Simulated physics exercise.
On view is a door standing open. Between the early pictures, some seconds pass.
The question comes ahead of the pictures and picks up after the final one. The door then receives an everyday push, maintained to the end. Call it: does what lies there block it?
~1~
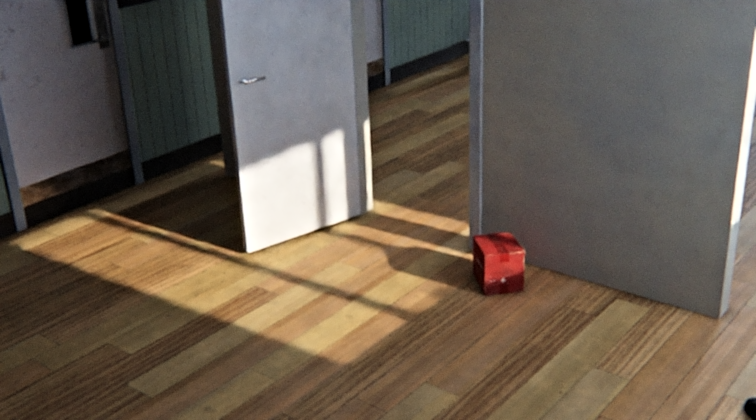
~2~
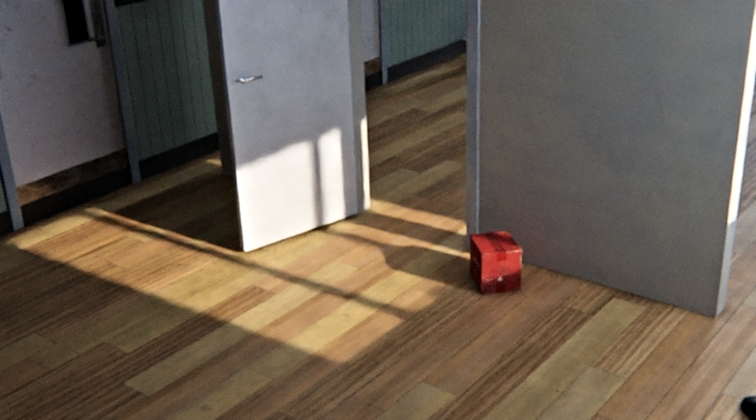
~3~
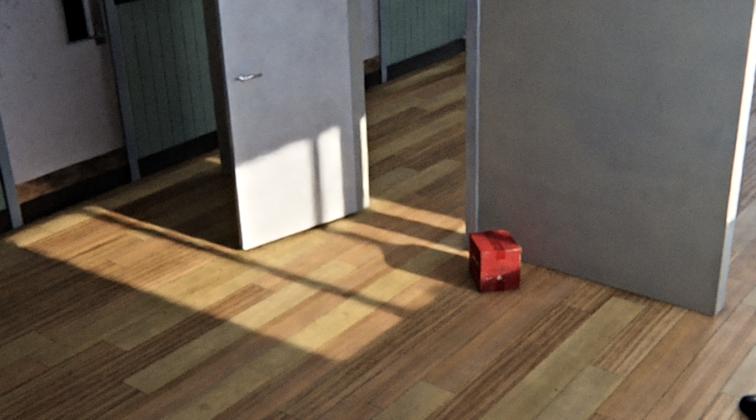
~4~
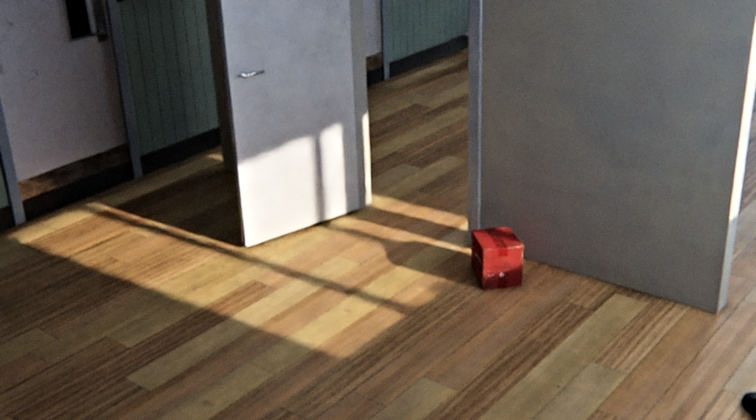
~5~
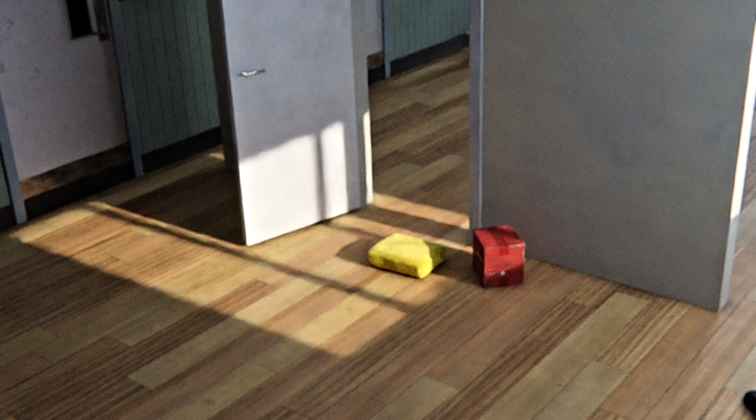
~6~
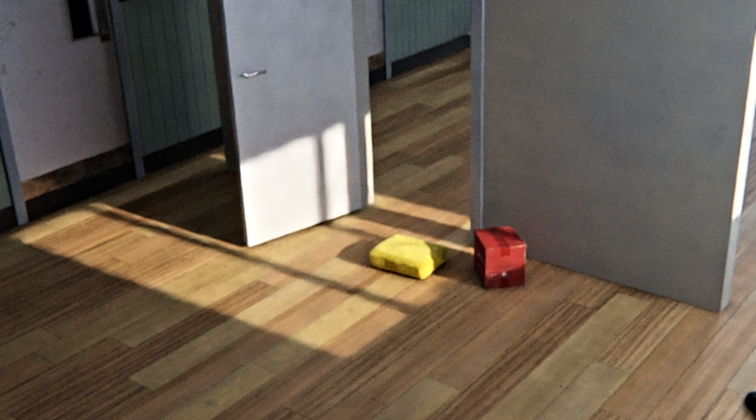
Yes.
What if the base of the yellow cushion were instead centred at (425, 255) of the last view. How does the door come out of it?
Well, then the door stays ajar.
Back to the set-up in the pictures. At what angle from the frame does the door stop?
Around 20 degrees.
Then, 1.20 s on from there, door 53° open.
Then, 1.50 s on from there, door 36° open; yellow cushion shifted a little near (441, 253).
In the end, door 21° open; moved from the start, yellow cushion; red box unmoved. At the end, from the last picture's camera, yellow cushion near (464, 245).
